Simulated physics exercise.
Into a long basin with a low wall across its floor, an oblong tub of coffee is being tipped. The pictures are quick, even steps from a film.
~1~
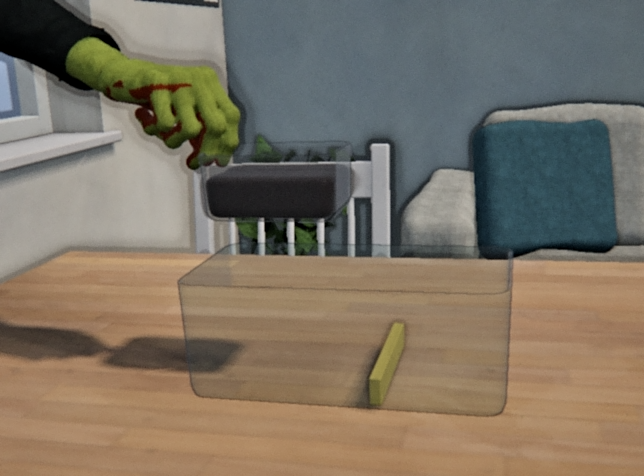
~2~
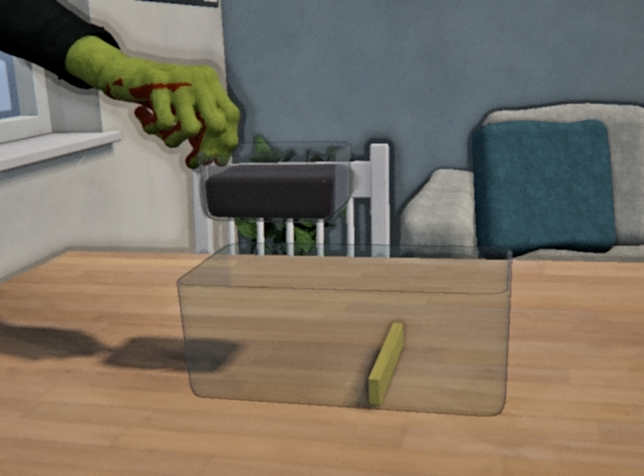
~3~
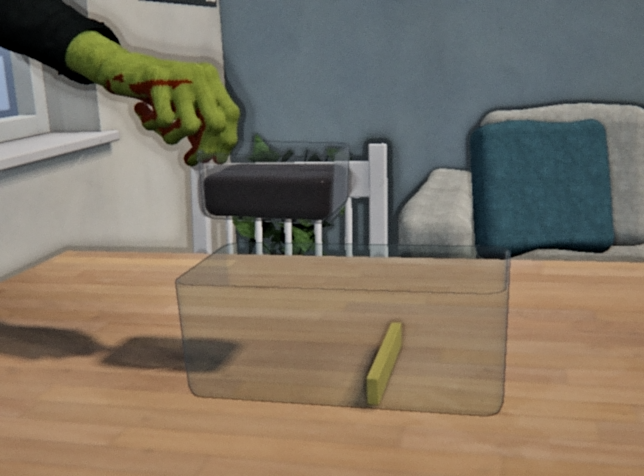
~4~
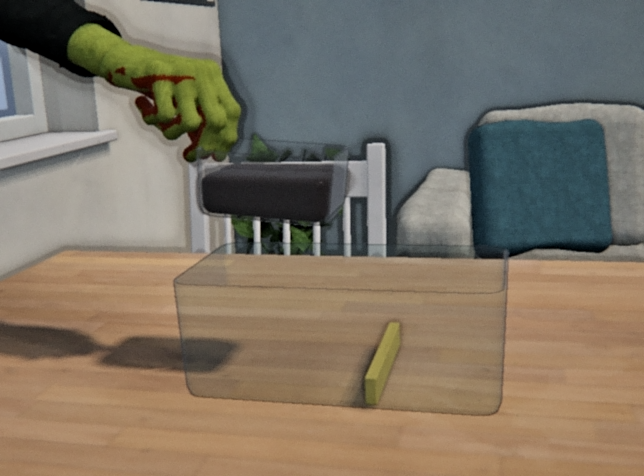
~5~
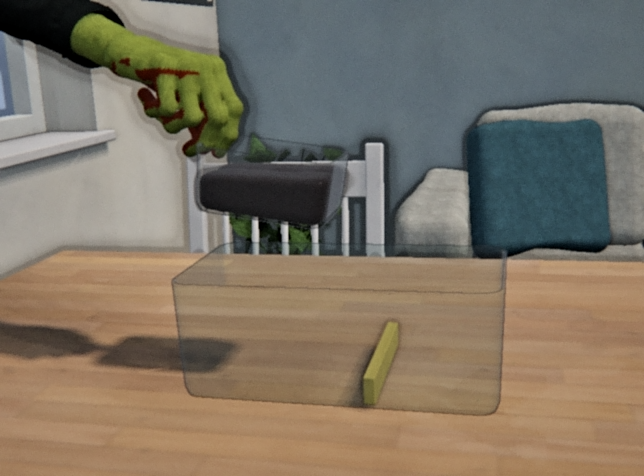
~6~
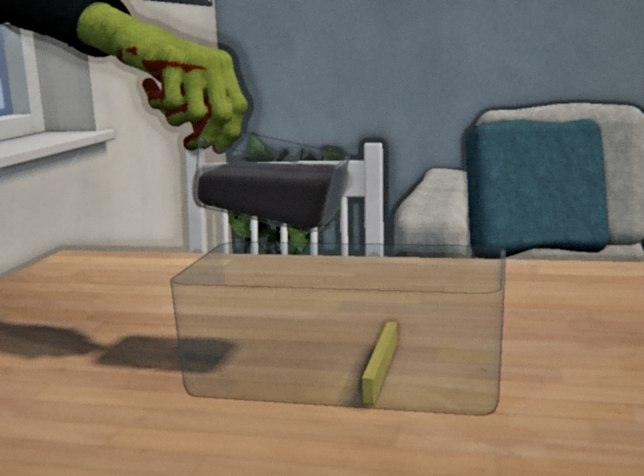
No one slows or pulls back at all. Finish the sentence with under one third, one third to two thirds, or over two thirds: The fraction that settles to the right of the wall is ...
The fraction that settles to the right of the wall is one third to two thirds.
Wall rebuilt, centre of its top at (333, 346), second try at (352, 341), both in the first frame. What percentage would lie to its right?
Roughly 90 % and 75 %.
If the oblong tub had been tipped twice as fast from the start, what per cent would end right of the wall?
Share on the right: Some 40 percent.
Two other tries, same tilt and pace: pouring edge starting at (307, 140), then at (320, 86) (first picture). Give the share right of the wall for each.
Near 15 in a hundred first, near 55 in a hundred second.
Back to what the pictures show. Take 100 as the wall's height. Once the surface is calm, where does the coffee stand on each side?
Near 20 in a hundred to the left, 60 to the right.
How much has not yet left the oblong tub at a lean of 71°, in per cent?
Near 45 percent is still in there.
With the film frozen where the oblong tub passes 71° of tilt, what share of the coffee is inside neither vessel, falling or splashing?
Roughly 30 per cent.
A moment on, the oblong tub is tipped part way and 45 per cent is still to pour, 3 is left of the wall and 22 right of it.
Next, the oblong tub is tipped right over and 7 per cent is still to pour, 32 is left of the wall and 57 right of it.
Then the oblong tub is tipped right over and 0 per cent is still to pour, 42 is left of the wall and 57 right of it.
Later the oblong tub is tipped right over and 0 per cent is still to pour, 42 is left of the wall and 58 right of it.
Finally, 42 per cent lies left of the wall, 58 right of it and 0 outside.
